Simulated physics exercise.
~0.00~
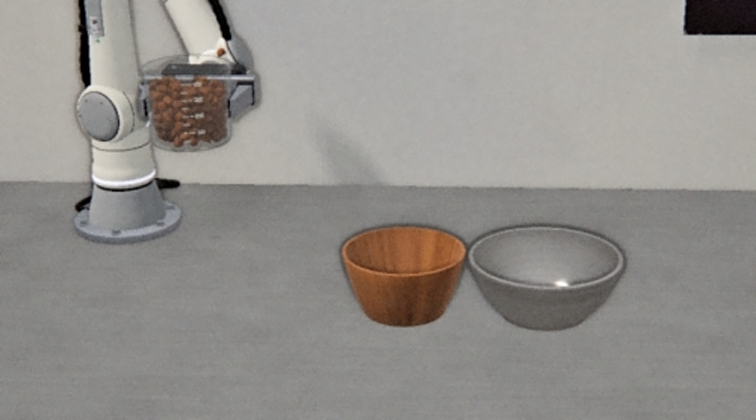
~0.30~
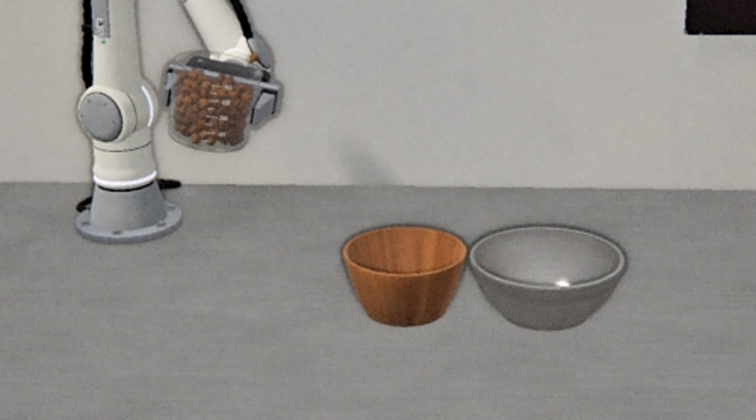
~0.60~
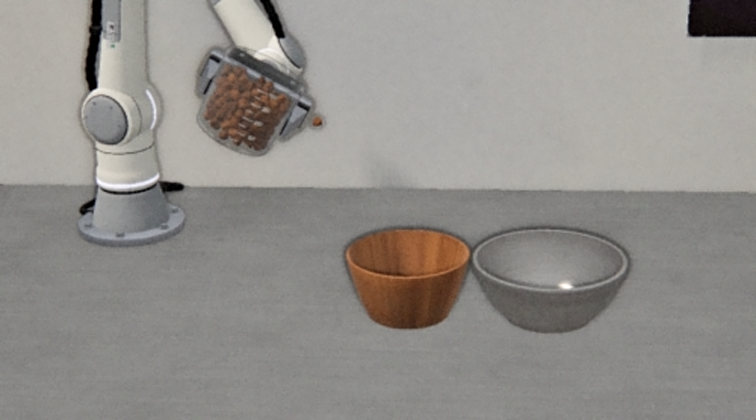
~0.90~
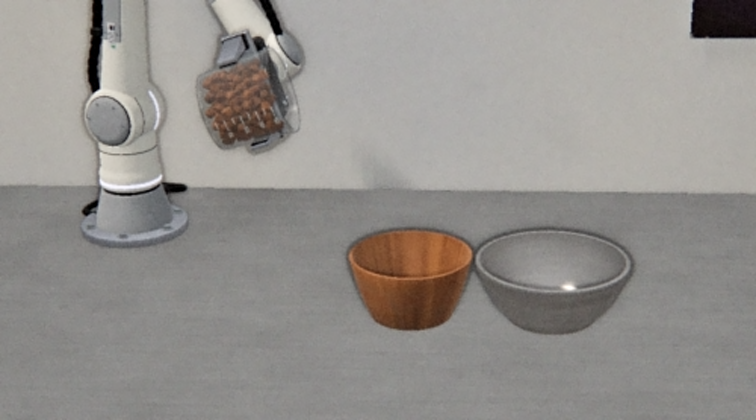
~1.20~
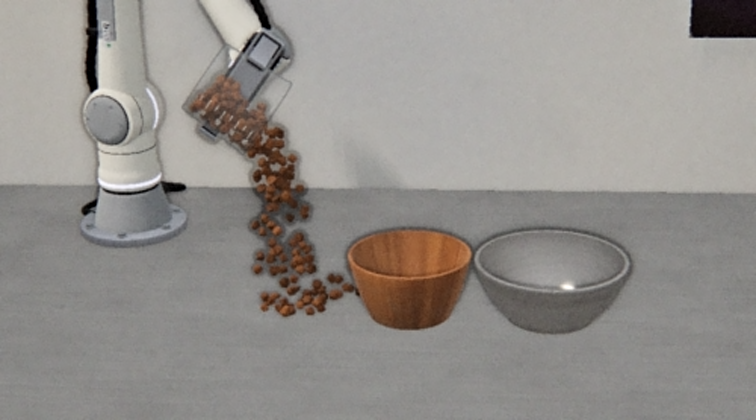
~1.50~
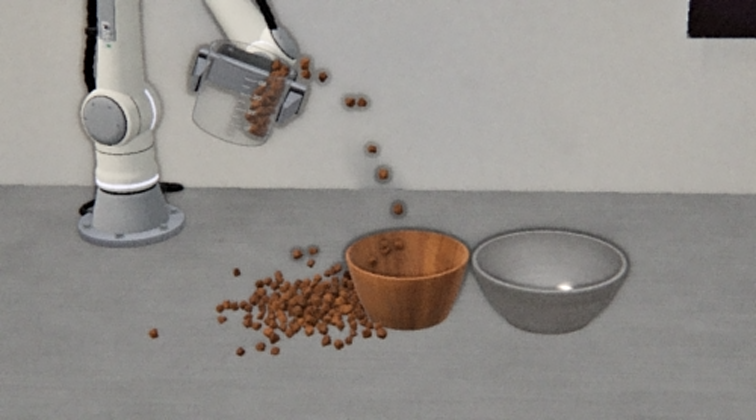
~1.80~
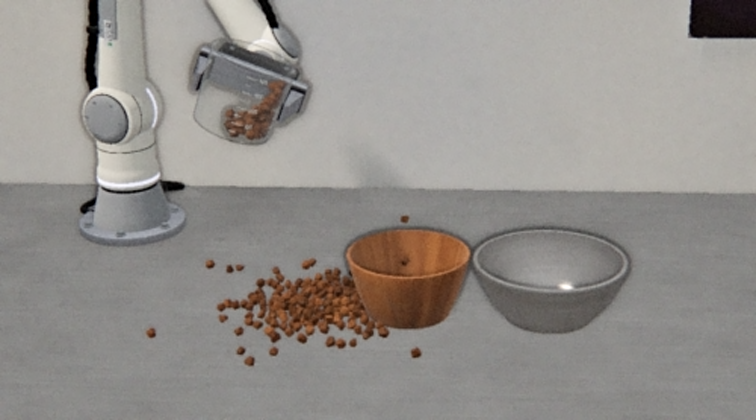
On a grey tabletop against a pale wall, a white robot arm holds a clear beaker full of brown pellets, with a wooden bowl and a grey bowl standing side by side to the right. The arm carries the beaker rightward and tips it, and a first pellet slips out. It then turns the beaker much further over, short of the bowls, and pellets pour onto the table beside the wooden bowl. As the beaker swings back up, a few more fly in an arc towards the wooden bowl. Finally the beaker leans slightly, still holding some pellets, while most lie scattered on the table and the grey bowl appears empty.
